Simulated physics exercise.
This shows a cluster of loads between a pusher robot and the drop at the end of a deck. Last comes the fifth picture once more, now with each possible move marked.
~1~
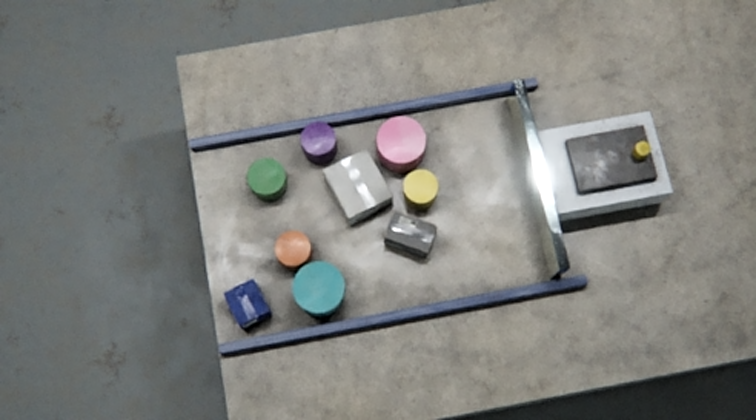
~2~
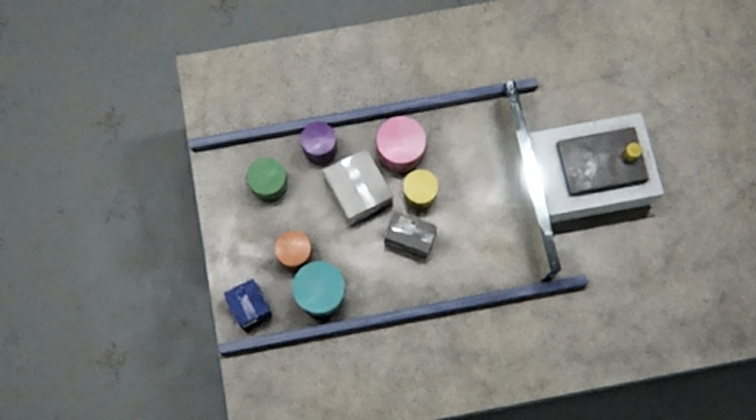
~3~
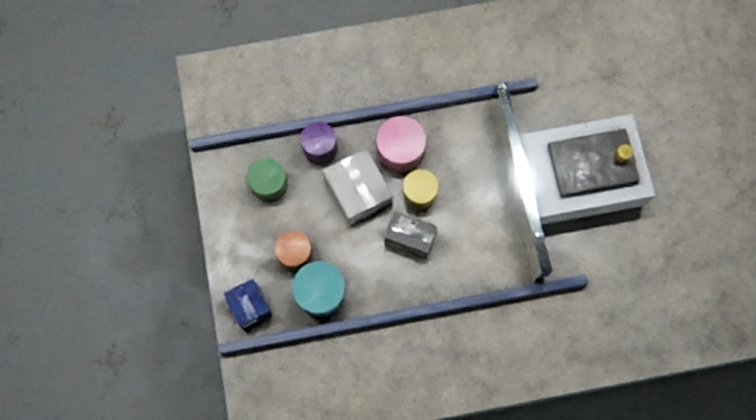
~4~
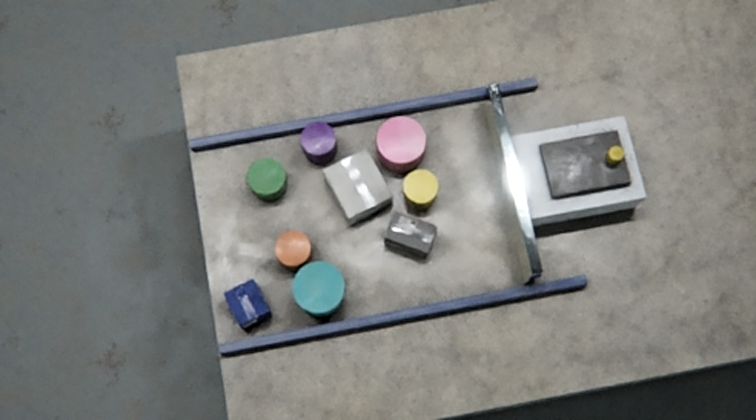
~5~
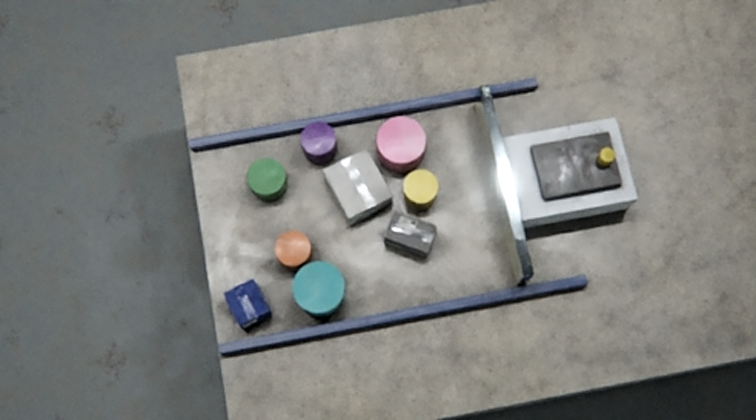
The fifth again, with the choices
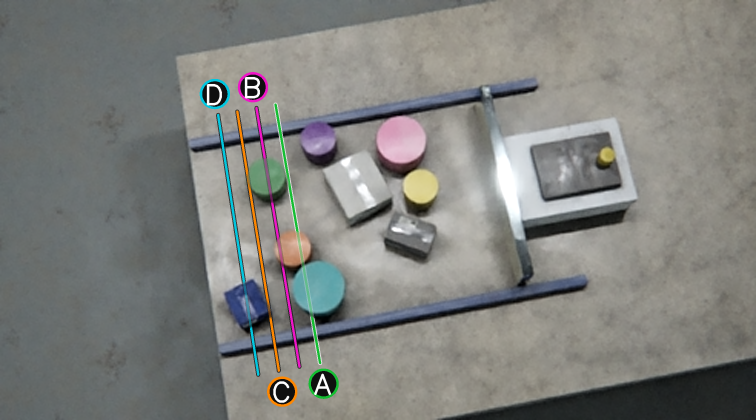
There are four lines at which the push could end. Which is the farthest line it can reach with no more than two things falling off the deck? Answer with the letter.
B.
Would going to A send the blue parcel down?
No.
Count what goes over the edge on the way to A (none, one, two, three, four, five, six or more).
The count is none.
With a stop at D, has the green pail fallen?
By then, yes.
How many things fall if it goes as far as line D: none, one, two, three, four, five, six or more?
In all, four.
On the copy, A at (297, 229); B at (277, 233); C at (257, 236); D at (237, 240).
On B. First, robot (488, 182); pink canister (380, 149); white box (347, 190).
Then, robot (406, 197); green pail (251, 177); orange canister (274, 271).
Finally, robot (343, 208); blue parcel (219, 318); white box (210, 234); none fallen.
By contrast, A is within the limit but short; C drops four; D drops four.
